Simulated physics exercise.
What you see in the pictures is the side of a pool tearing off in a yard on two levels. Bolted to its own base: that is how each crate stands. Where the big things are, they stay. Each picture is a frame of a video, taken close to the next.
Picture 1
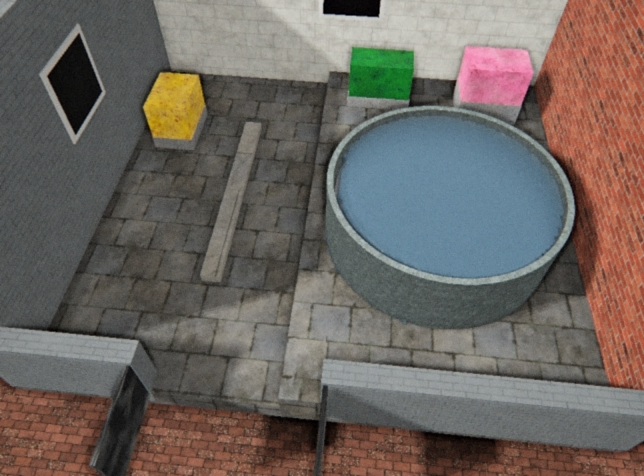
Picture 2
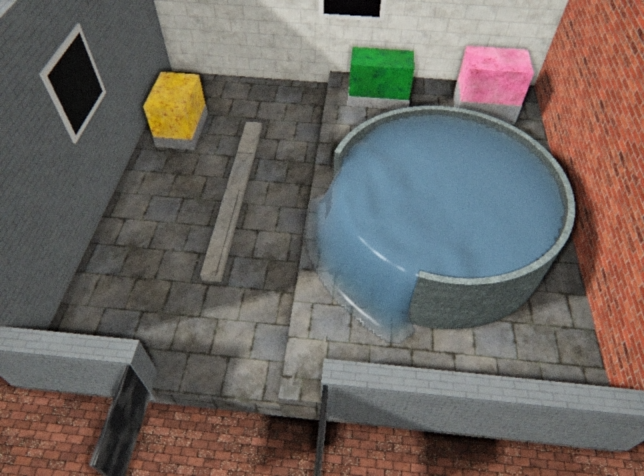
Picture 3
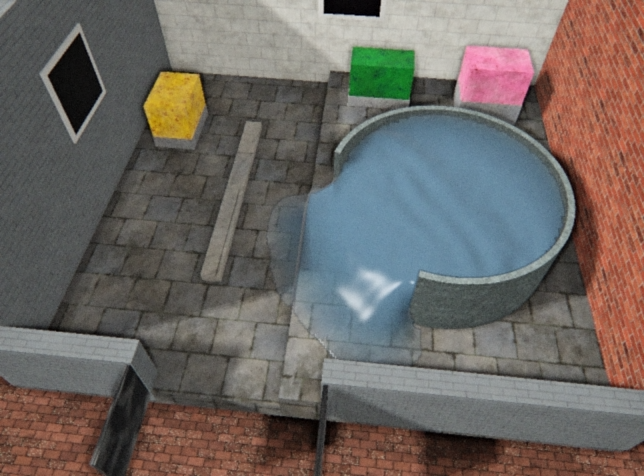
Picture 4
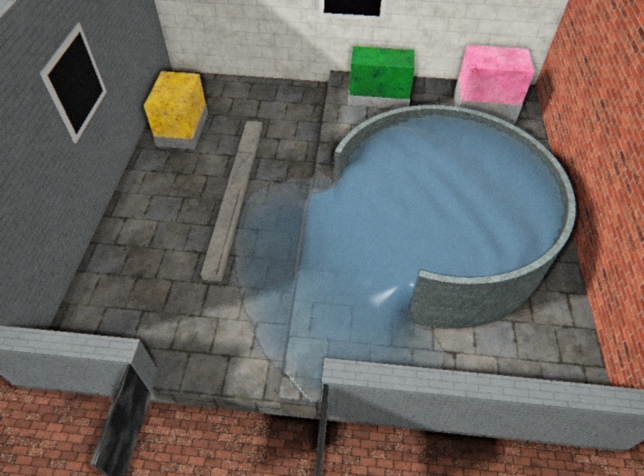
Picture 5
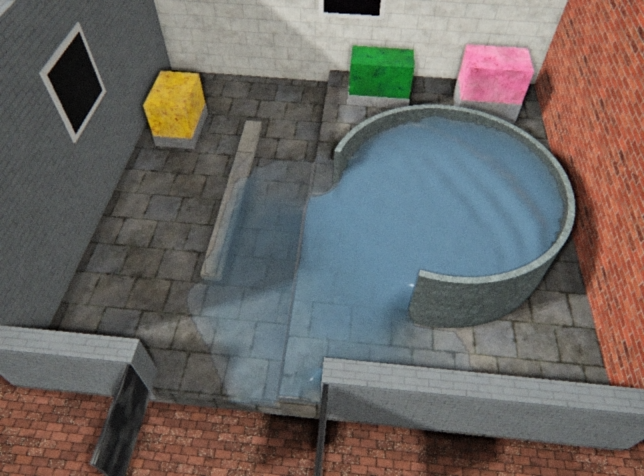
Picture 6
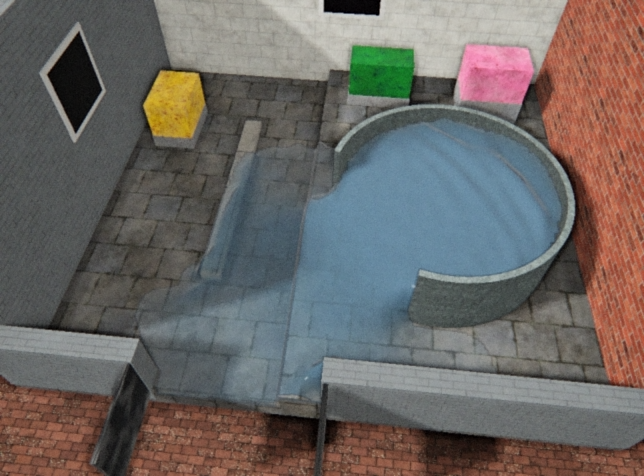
At first, a round pool stands full and still in a walled yard near yellow, green and pink blocks. Then its front-left side opens and water pours out onto the paving. The water spreads left across the lower level, reaching the low strip and spreading around its near end.
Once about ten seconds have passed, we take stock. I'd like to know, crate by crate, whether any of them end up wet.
Result: The pink crate is spared; the yellow crate is hit; the green crate is spared.
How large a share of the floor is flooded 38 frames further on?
By my count, 80 percent.
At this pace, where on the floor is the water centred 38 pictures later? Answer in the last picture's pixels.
At roughly (274, 204).
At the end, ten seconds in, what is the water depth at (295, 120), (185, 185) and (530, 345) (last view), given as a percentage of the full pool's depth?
In turn 12, 16 and 6 in a hundred.
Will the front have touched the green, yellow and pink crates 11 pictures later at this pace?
Note - green: Dry underfoot; yellow: Wet underfoot; pink: Dry underfoot.
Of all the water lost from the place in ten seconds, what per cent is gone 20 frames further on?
I'd say about 45 per cent.
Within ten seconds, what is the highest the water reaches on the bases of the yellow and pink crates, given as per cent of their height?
Peak levels: Approx. 210 % then 10 %.
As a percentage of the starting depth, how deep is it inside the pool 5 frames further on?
Around 58 percent.
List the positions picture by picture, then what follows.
The pool at (447, 187) is whole and still, in the first picture.
Water pours out at (342, 253) and has run to (319, 200), in the second picture.
The front is at (295, 199), out from the gap at (342, 255), in the third picture.
Water pours out at (343, 256) and has run to (267, 190), in the fourth picture.
Water pours out at (342, 257) and has run to (254, 170), in the fifth picture.
The front is at (259, 153), out from the gap at (342, 256), in the sixth picture.
A moment on, water covers 50 % of the floor; the pink crate not reached, the yellow crate water round its plinth, the green crate not reached.
Next, water covers 60 % of the floor; the pink crate not reached, the yellow crate water round its plinth, the green crate not reached.
Then, water covers 75 % of the floor; the pink crate not reached, the yellow crate water round its plinth, the green crate not reached.
Later, water covers 80 % of the floor; the pink crate water round its plinth, the yellow crate water round its plinth, the green crate water round its plinth.
In the end, water covers 85 % of the floor; the pink crate stayed above the water, the yellow crate was topped, the green crate stayed above the water.
